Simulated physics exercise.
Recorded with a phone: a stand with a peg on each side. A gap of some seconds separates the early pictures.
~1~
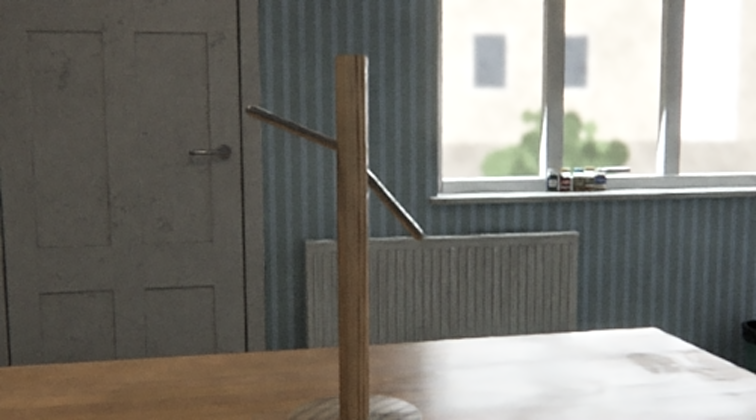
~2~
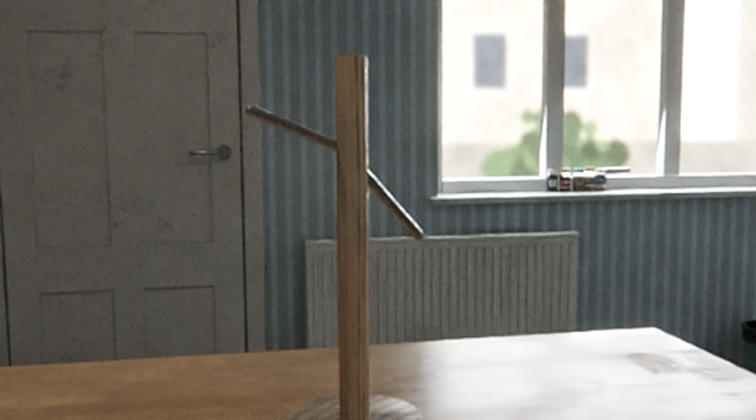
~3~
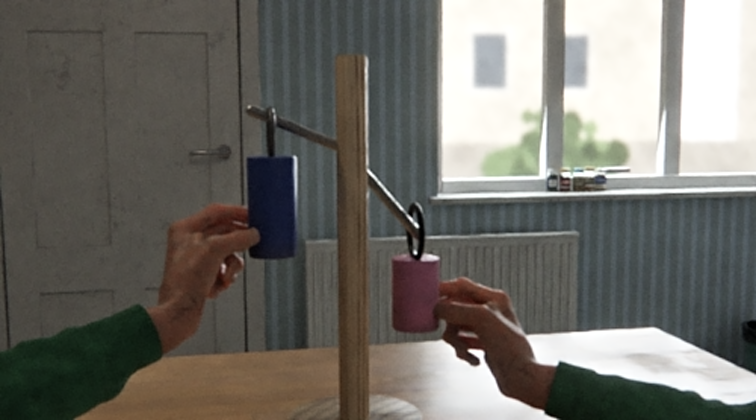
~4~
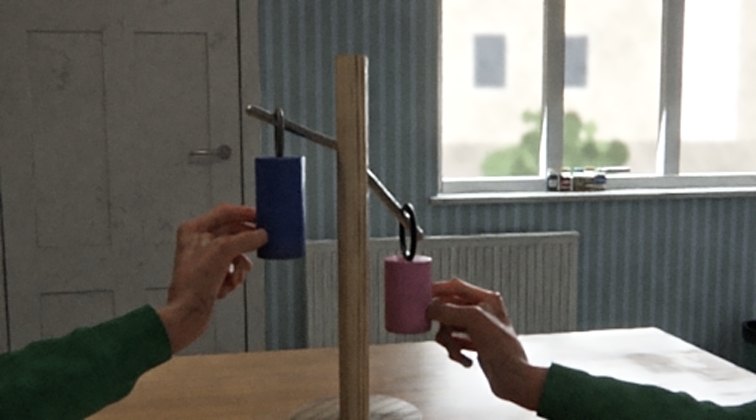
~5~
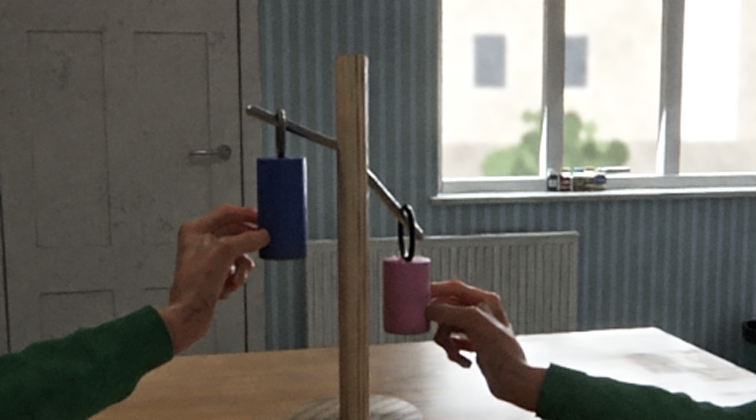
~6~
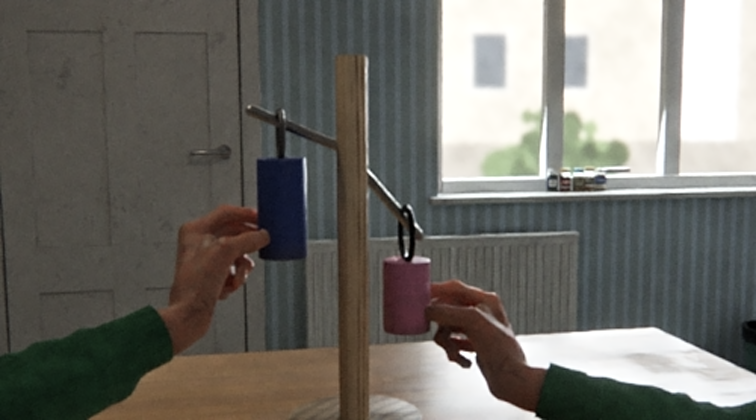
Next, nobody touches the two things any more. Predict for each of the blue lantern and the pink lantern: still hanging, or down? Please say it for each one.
Outcome: The blue lantern is kept up, the pink lantern goes down.
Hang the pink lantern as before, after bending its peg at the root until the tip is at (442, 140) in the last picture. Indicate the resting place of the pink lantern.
It comes to rest close to (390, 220).
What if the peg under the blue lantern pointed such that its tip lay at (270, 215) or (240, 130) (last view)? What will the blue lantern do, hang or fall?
It loses its grip at the first spot and keeps its grip at the second.
Then, 0.26 s past the last view, blue lantern leaning 12° off how it started near (308, 200); pink lantern in the air near (440, 346).
Finally, the blue lantern hangs there, near (309, 200); the pink lantern slips down, near (466, 393).
